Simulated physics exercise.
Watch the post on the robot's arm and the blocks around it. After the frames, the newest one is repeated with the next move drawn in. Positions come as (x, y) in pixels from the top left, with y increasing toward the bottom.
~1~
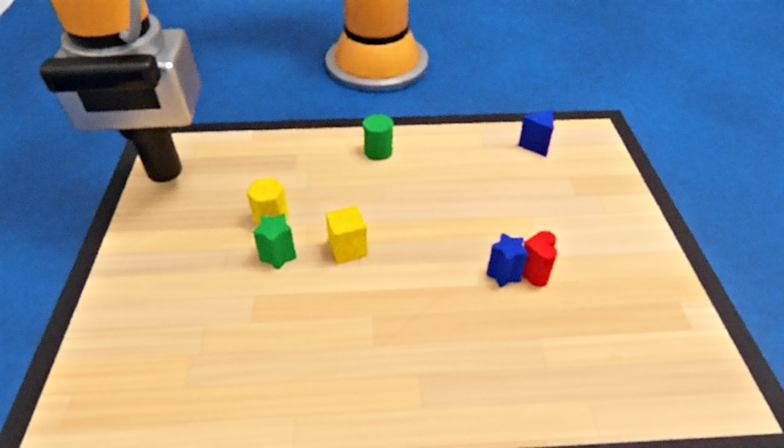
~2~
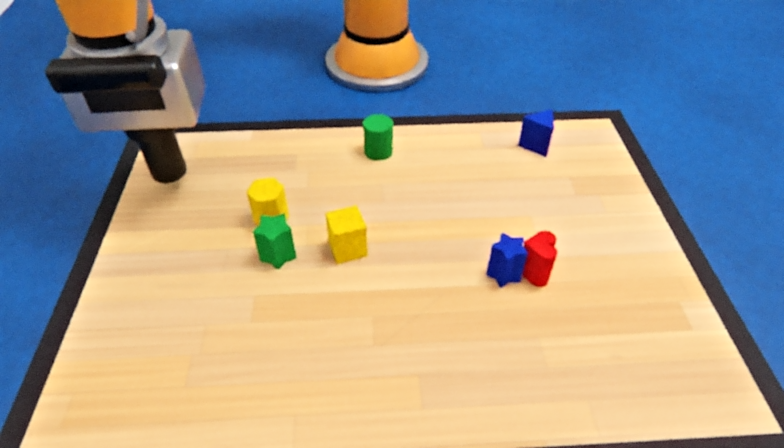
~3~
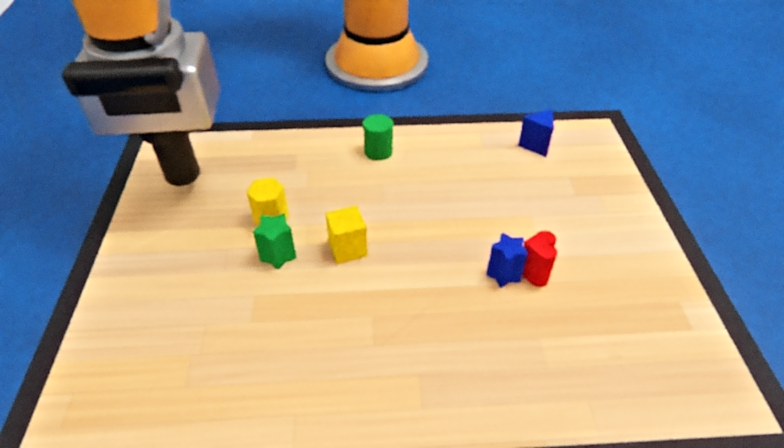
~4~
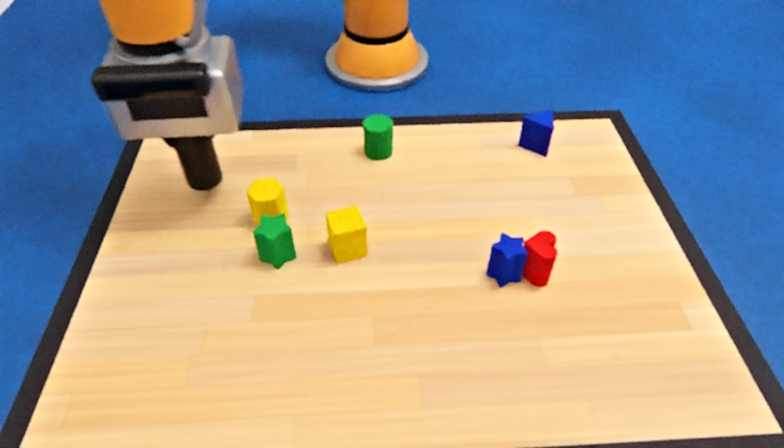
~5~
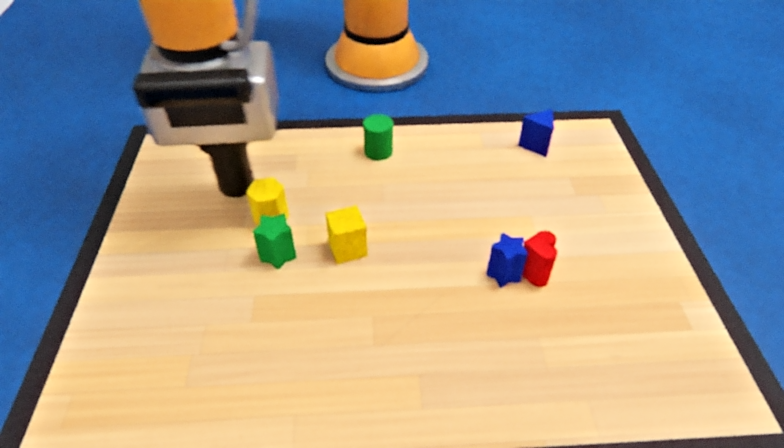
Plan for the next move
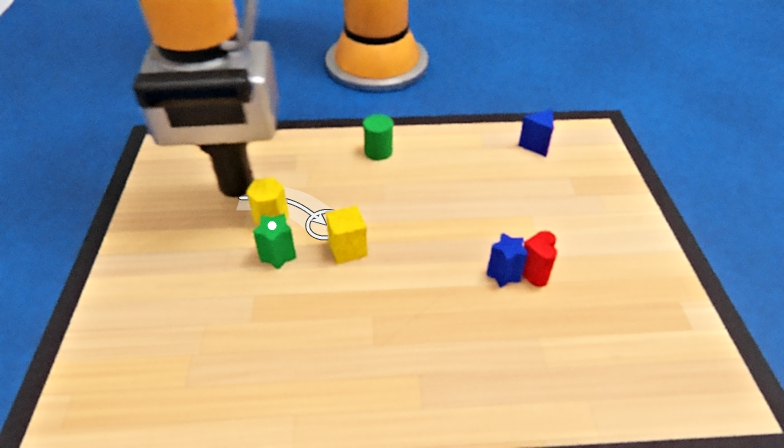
The video shows a robot arm with a dark post above a wooden board holding green, yellow, blue and red blocks. The post moves slowly right from the upper left, nearing the yellow hexagonal block, while the blocks stay still.
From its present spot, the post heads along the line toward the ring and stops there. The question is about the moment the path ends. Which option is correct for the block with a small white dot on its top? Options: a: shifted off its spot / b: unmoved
a (shifted off its spot)
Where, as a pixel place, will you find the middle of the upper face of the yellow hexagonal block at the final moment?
Its top centre is at about (297, 215).
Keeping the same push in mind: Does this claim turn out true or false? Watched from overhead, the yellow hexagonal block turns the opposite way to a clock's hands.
That statement is not accurate.
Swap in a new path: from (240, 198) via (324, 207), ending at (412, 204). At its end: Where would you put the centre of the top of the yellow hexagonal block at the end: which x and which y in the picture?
Roughly at (288, 200).
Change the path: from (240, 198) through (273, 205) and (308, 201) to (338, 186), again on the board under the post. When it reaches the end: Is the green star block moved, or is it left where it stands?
Put simply, it stays right there.
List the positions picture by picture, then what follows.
In the first frame, post's lower end (166, 173); yellow hexagonal block (265, 189); green star block (272, 226); yellow square (346, 219).
In the second frame, post (170, 173); blocks still.
In the third frame, post (183, 176); blocks still.
In the fourth frame, post (206, 181); blocks still.
In the fifth frame, post (237, 187); yellow hexagonal block (265, 189); green star block (272, 226); yellow square (346, 219).
Drawn move, from (240, 198) via (274, 199) and (303, 208), ending at (326, 224); the dot is on the green star block.
On the path given first. One third of the way, post (272, 188); yellow hexagonal block (275, 193), turned 30° clockwise.
Two thirds of the way, post (302, 197); yellow hexagonal block (287, 203), turned 95° clockwise.
At the end, post (325, 214); yellow hexagonal block (297, 215), turned 115° clockwise; green star block (269, 234), turned 35° clockwise; yellow square still.
